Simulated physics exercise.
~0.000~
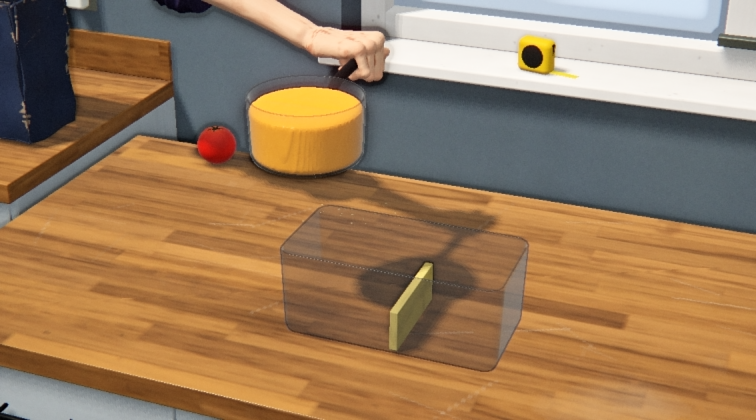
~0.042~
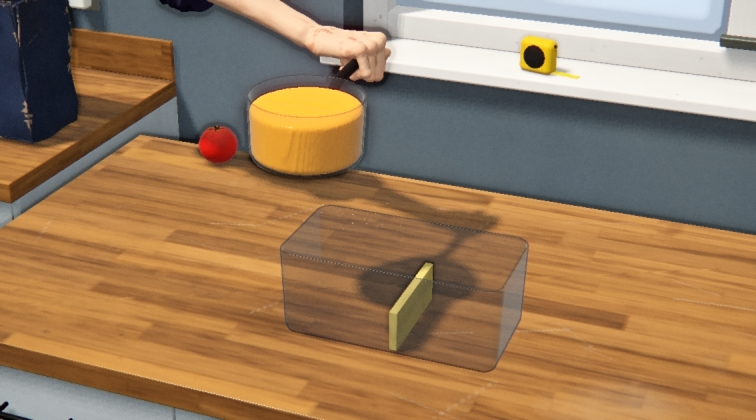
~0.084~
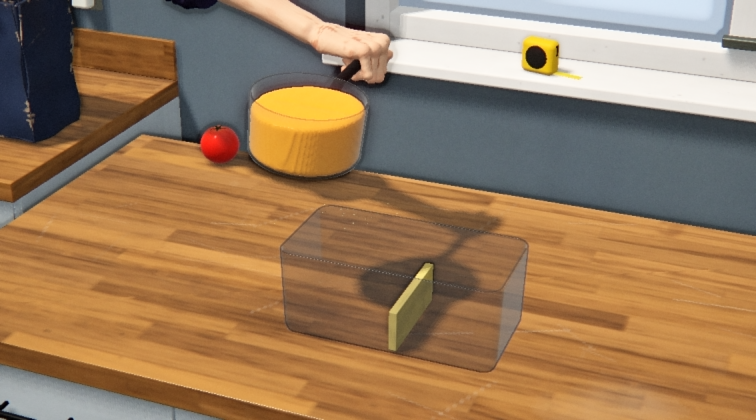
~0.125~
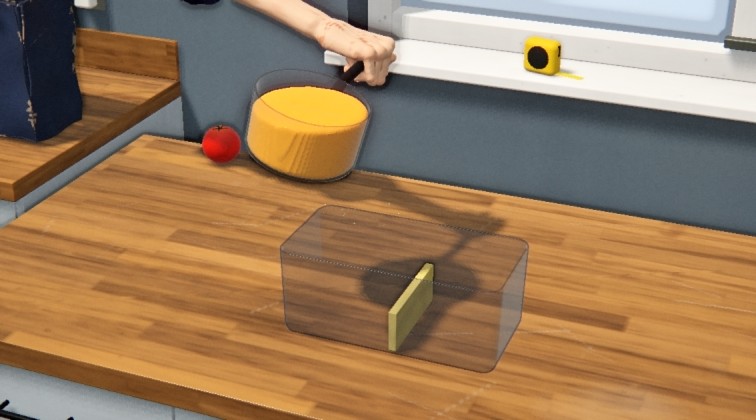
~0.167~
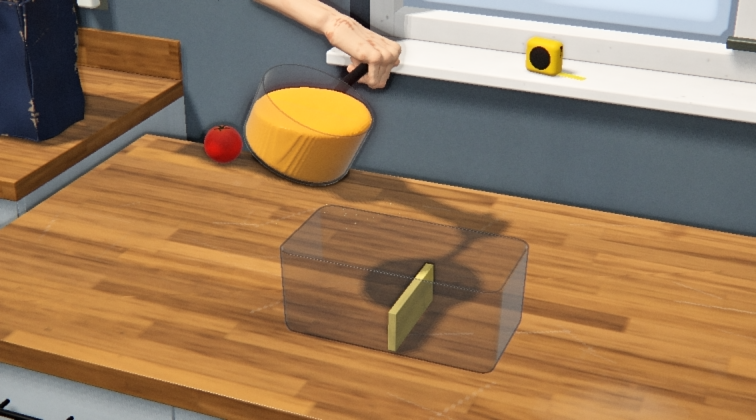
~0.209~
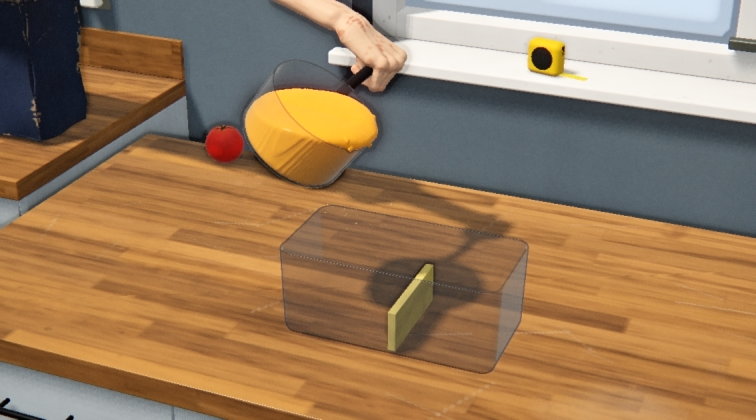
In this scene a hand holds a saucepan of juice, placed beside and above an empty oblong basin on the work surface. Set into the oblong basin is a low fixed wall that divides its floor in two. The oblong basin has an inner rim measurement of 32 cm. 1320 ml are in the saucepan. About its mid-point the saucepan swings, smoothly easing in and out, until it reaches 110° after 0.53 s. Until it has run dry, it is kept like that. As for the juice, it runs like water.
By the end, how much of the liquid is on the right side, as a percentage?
Around 22 percent.
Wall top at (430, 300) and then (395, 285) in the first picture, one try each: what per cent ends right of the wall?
Some 20 in a hundred, then some 45 in a hundred.
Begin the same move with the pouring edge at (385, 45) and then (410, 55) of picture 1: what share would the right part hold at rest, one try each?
50 in a hundred, followed by 75 in a hundred.
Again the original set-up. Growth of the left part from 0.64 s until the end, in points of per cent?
It comes to about 1 per cent.
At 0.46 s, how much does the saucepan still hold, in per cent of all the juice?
About 26 percent.
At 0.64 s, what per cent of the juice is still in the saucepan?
4 %.
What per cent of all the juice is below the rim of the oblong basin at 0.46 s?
Estimate - around 28 in a hundred parts.
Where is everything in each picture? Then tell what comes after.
In the first frame, it leans 0°; its right rim is at (361, 104); the juice meets the walls at (257, 98) and (360, 113); the oblong basin's rim runs from (300, 228) to (516, 267); the wall's top is at (412, 288).
In the second frame, it leans 2°; its right rim is at (361, 106); the juice meets the walls at (257, 98) and (361, 114).
In the third frame, it leans 7°; its right rim is at (363, 112); the juice meets the walls at (259, 96) and (363, 116).
In the fourth frame, it leans 15°; its right rim is at (366, 120); the juice meets the walls at (260, 97) and (366, 119).
In the fifth frame, it leans 25°; its right rim is at (367, 132); the juice meets the walls at (260, 98) and (368, 124); 1 per cent is over the edge.
In the sixth frame, it leans 37°; its right rim is at (366, 145); the juice meets the walls at (258, 98) and (360, 129); 5 per cent is over the edge.
Then, 0.46 s in, the tilt is 105° and 26 per cent is still to pour, 17 is left of the wall and 12 right of it.
Then, 0.64 s in, the tilt is 110° and 4 per cent is still to pour, 68 is left of the wall and 19 right of it.
Then, 0.82 s in, the tilt is 110° and 0 per cent is still to pour, 56 is left of the wall and 20 right of it.
Then, 1.03 s in, the tilt is 110° and 0 per cent is still to pour, 69 is left of the wall and 22 right of it.
Finally, 69 per cent lies left of the wall, 22 right of it and 9 outside.
